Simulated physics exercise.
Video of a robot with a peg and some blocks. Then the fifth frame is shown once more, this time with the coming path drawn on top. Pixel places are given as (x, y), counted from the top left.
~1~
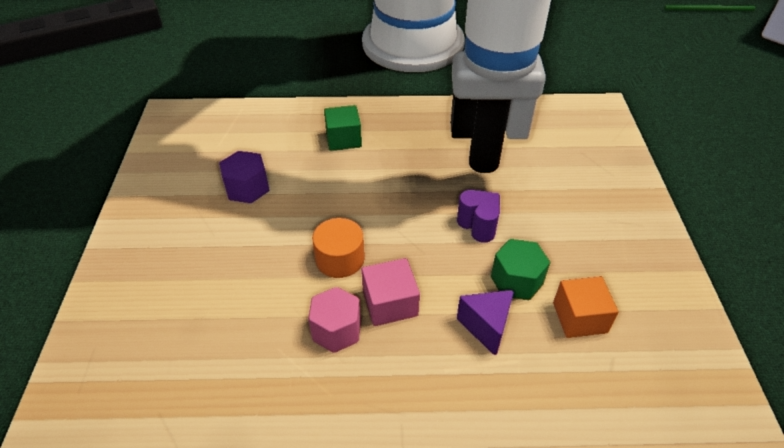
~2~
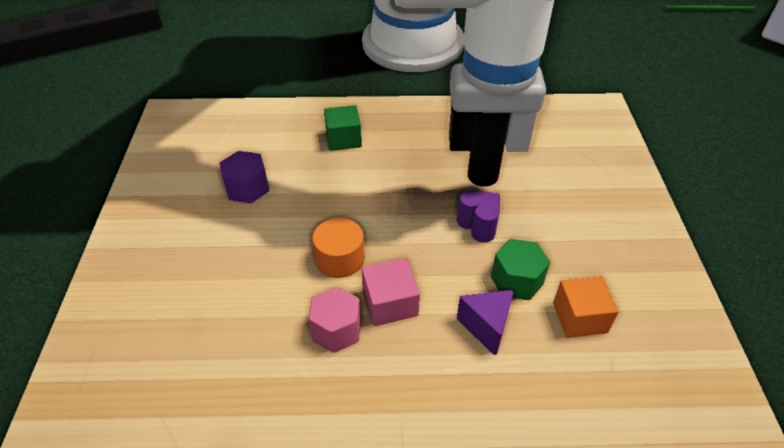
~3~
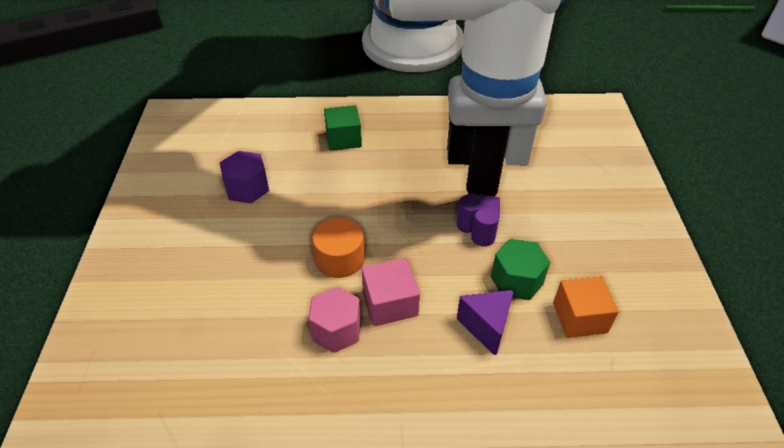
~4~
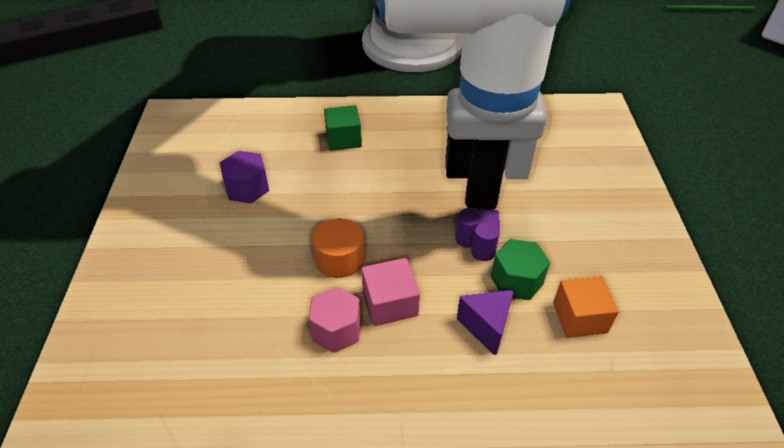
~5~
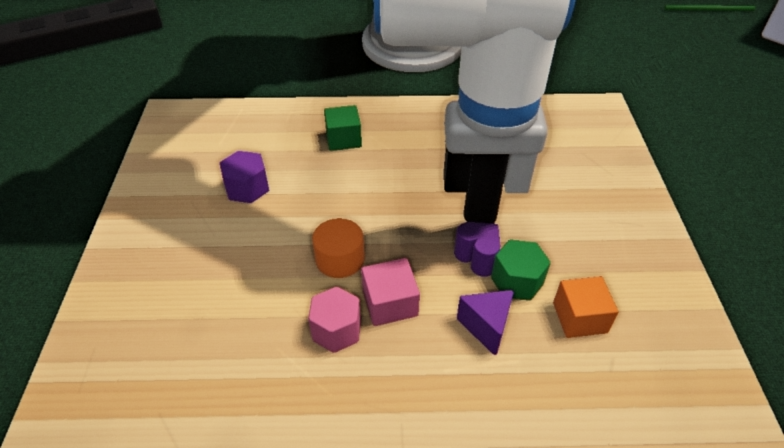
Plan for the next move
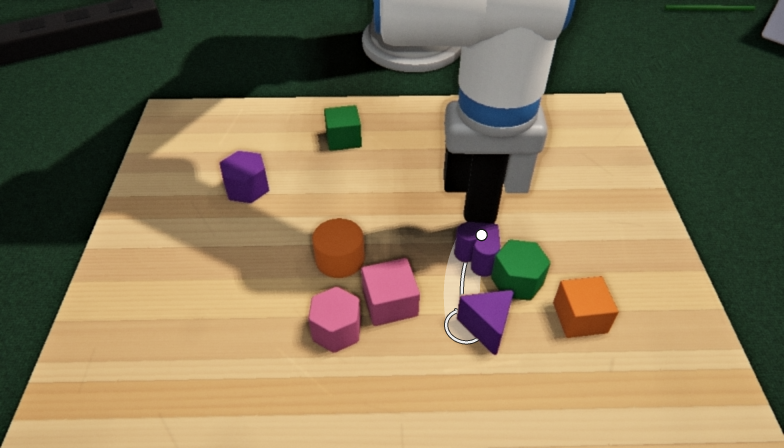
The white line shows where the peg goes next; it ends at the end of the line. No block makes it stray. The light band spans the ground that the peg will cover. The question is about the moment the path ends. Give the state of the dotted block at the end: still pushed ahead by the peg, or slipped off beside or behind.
It is still in front.
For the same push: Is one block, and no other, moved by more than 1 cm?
That would be a no.
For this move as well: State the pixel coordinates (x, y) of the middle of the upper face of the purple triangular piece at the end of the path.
The point I'd pick in the picture is (515, 374).
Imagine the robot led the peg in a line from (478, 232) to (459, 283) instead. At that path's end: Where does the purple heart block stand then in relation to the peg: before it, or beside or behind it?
It is driven along in front.
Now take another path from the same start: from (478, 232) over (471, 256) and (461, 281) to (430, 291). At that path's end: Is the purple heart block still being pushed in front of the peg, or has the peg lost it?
As far as I can tell, the purple heart block has dropped away to the side or behind.
The drawn path runs from (478, 232) via (466, 259) and (462, 291), ending at (465, 326); the dot is on the purple heart block.
On the path given first. One third of the way, peg (468, 245); purple heart block (474, 267), turned 15° anticlockwise; green hexagon (525, 261), turned 15° anticlockwise.
Two thirds of the way, peg (464, 275); purple heart block (476, 300), turned 30° anticlockwise; purple triangular piece (500, 335); green hexagon (525, 261), turned 15° anticlockwise.
At the end, peg (467, 311); pink square piece not moved; purple heart block (482, 340), turned 35° anticlockwise; purple triangular piece (515, 374), turned 25° anticlockwise; green hexagon (525, 261), turned 15° anticlockwise.
